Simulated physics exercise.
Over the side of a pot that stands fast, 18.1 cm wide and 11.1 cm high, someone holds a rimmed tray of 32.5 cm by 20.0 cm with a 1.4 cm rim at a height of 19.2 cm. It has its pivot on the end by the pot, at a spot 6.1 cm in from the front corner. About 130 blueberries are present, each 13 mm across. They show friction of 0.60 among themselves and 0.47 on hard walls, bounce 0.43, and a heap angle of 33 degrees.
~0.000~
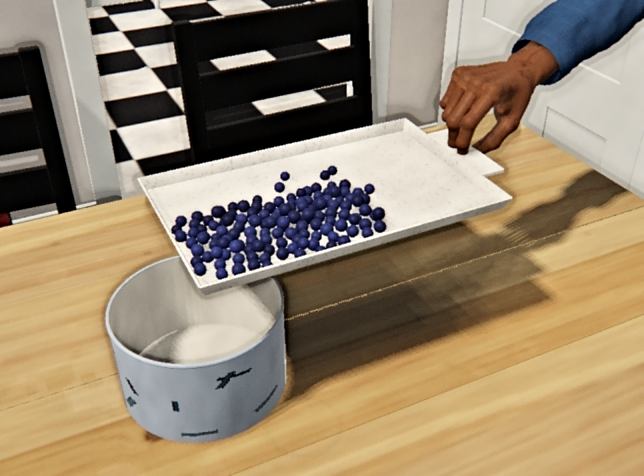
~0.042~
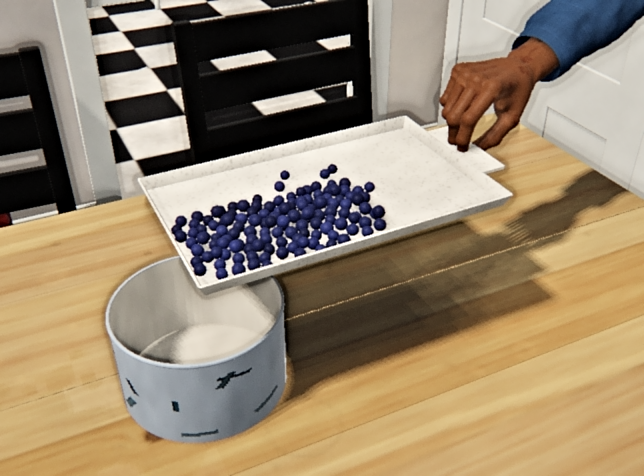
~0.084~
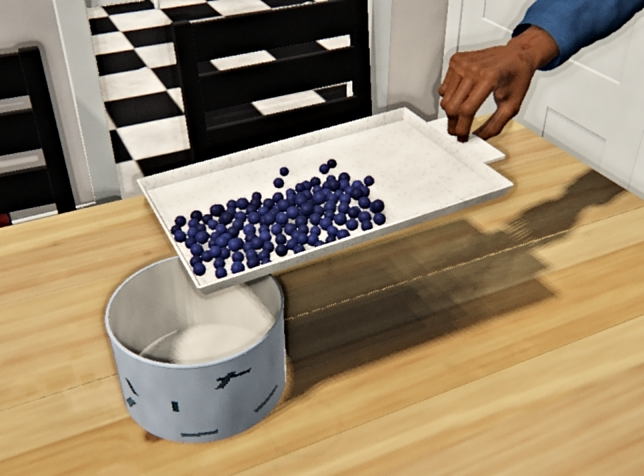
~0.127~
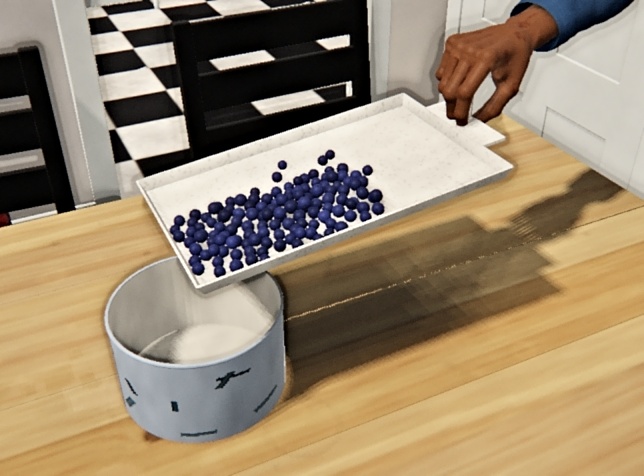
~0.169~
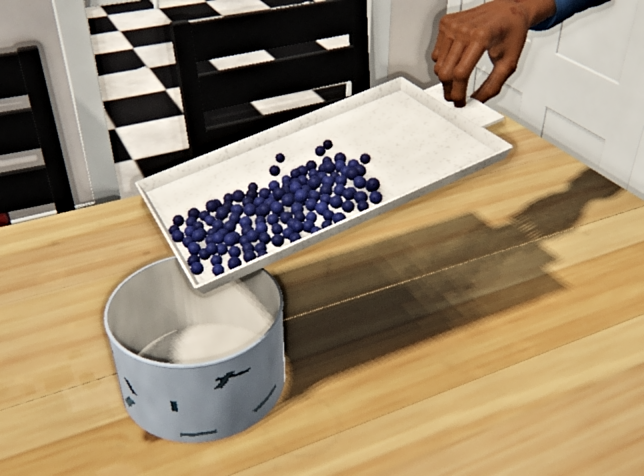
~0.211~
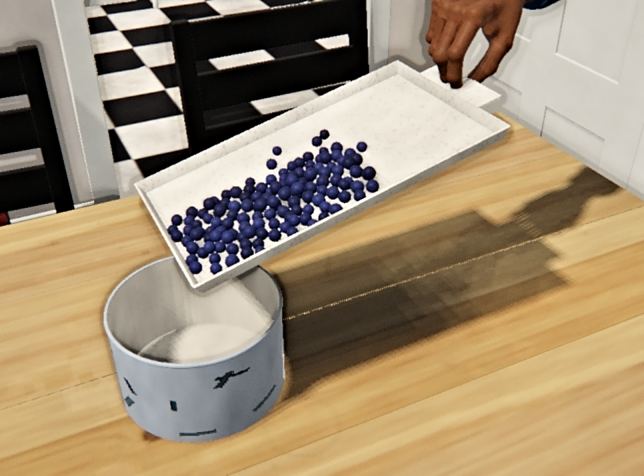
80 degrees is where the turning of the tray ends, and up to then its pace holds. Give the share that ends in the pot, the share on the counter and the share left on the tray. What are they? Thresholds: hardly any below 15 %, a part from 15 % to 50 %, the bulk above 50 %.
Prediction - pot: The bulk; counter: A part; left on the tray: Hardly any.
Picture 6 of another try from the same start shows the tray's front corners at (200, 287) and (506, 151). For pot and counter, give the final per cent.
Split: Pot = 45, counter = 55.
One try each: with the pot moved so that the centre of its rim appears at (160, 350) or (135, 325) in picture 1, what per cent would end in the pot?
Some 50 and 75 per cent.
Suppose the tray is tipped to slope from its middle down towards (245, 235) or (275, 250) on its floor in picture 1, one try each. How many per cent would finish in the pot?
First try: About 45 percent; second try: About 25 percent.
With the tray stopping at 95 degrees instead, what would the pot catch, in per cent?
The pot would get around 65 per cent.
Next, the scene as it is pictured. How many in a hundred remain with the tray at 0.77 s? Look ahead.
80 %, give or take.
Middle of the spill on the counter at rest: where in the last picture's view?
About (96, 339).
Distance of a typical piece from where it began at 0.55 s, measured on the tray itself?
Displacement on the tray: Roughly 4 cm.
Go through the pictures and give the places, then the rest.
Tray tilt 0 degrees, front corners at (204, 282) and (504, 196); middle of the pieces at (283, 225); pot at (196, 304), in the first frame.
Tray tilt 1 degrees, front corners at (203, 282) and (505, 193); middle of the pieces at (283, 225), in the second frame.
Tray tilt 3 degrees, front corners at (203, 282) and (505, 183); middle of the pieces at (282, 222), in the third frame.
Tray tilt 6 degrees, front corners at (201, 282) and (505, 166), lowest corner left back; middle of the pieces at (280, 216), in the fourth frame.
Tray tilt 10 degrees, front corners at (199, 281) and (504, 146), lowest corner left back; middle of the pieces at (278, 211), in the fifth frame.
Tray tilt 14 degrees, front corners at (197, 281) and (501, 126), lowest corner left back; middle of the pieces at (275, 205); pot at (194, 303). Its pace works out near 95 degrees a second, in the sixth frame.
Then, at 0.55 s, tilt 47 degrees; the tray holds 100 %, the pot 0 %.
After 0.77 s, tilt 68 degrees; the tray holds 80 %, the pot 0 %.
Then, at 1.11 s, tilt 80 degrees; the tray holds 15 %, the pot 45 %.
In the end, at 2.1 s, pot 65 %, counter 35 %, tray 0 %.
